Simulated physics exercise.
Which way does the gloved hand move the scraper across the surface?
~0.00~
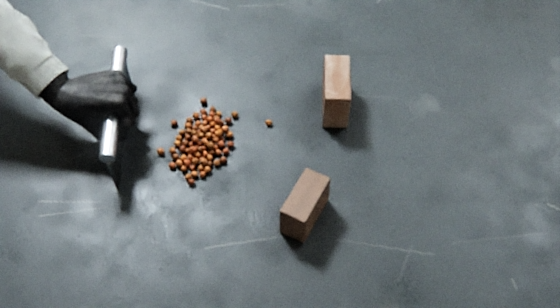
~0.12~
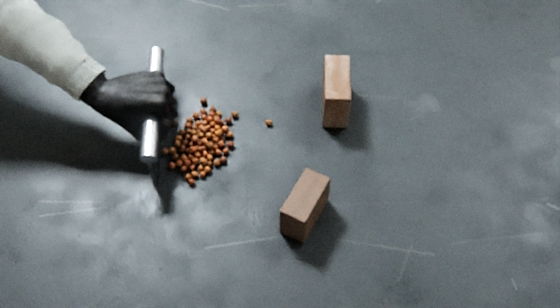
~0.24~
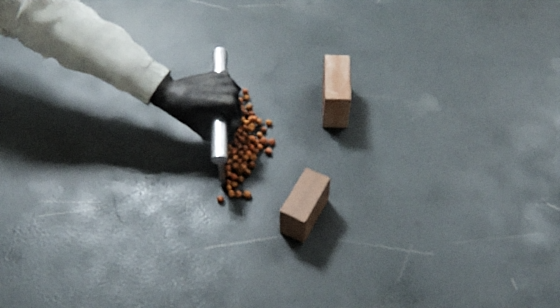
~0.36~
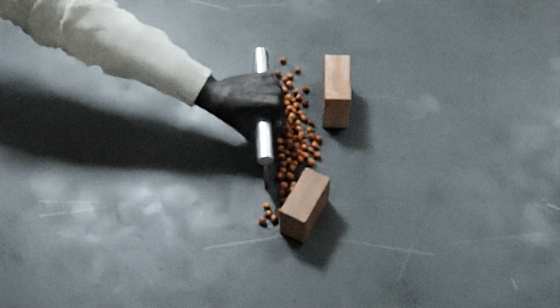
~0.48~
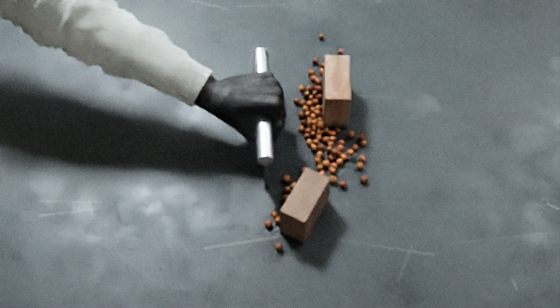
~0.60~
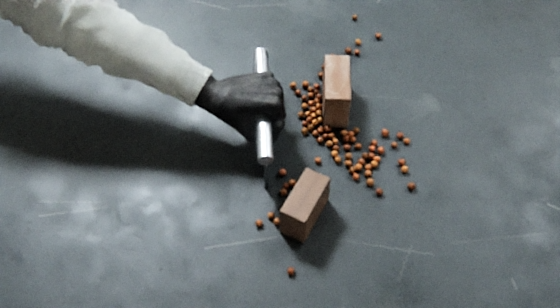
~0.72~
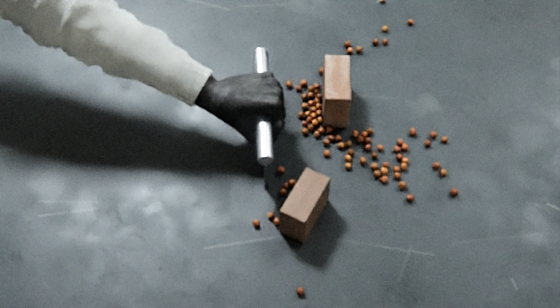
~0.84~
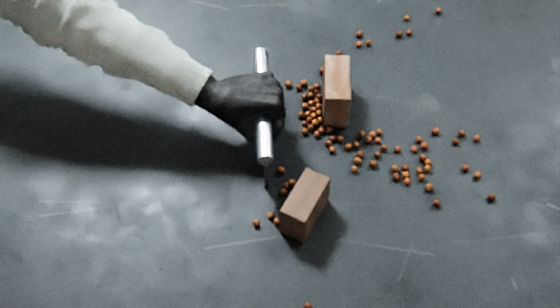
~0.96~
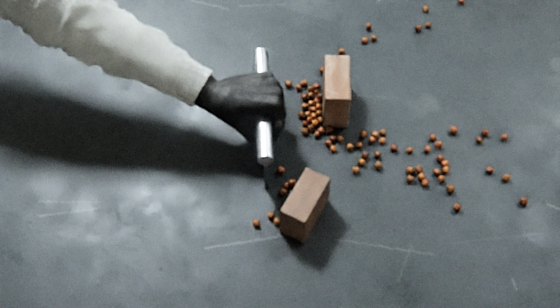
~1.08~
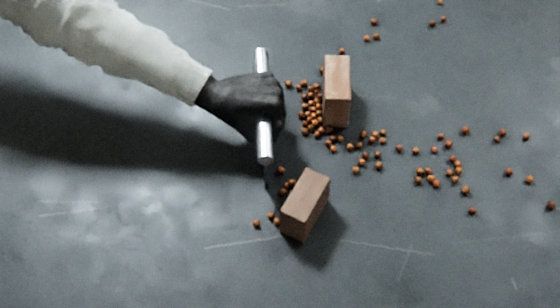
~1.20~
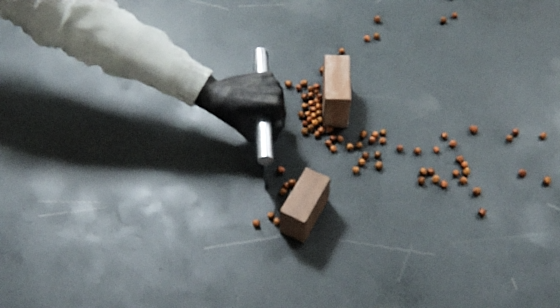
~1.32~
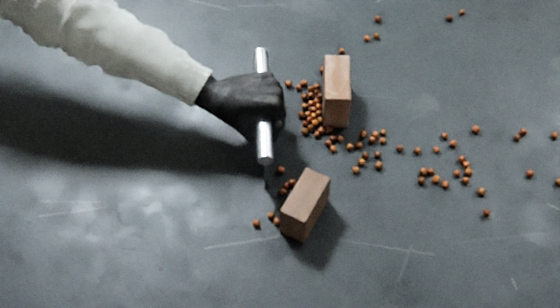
The scraper moves to the right, pushing the nuts toward the two wooden blocks.
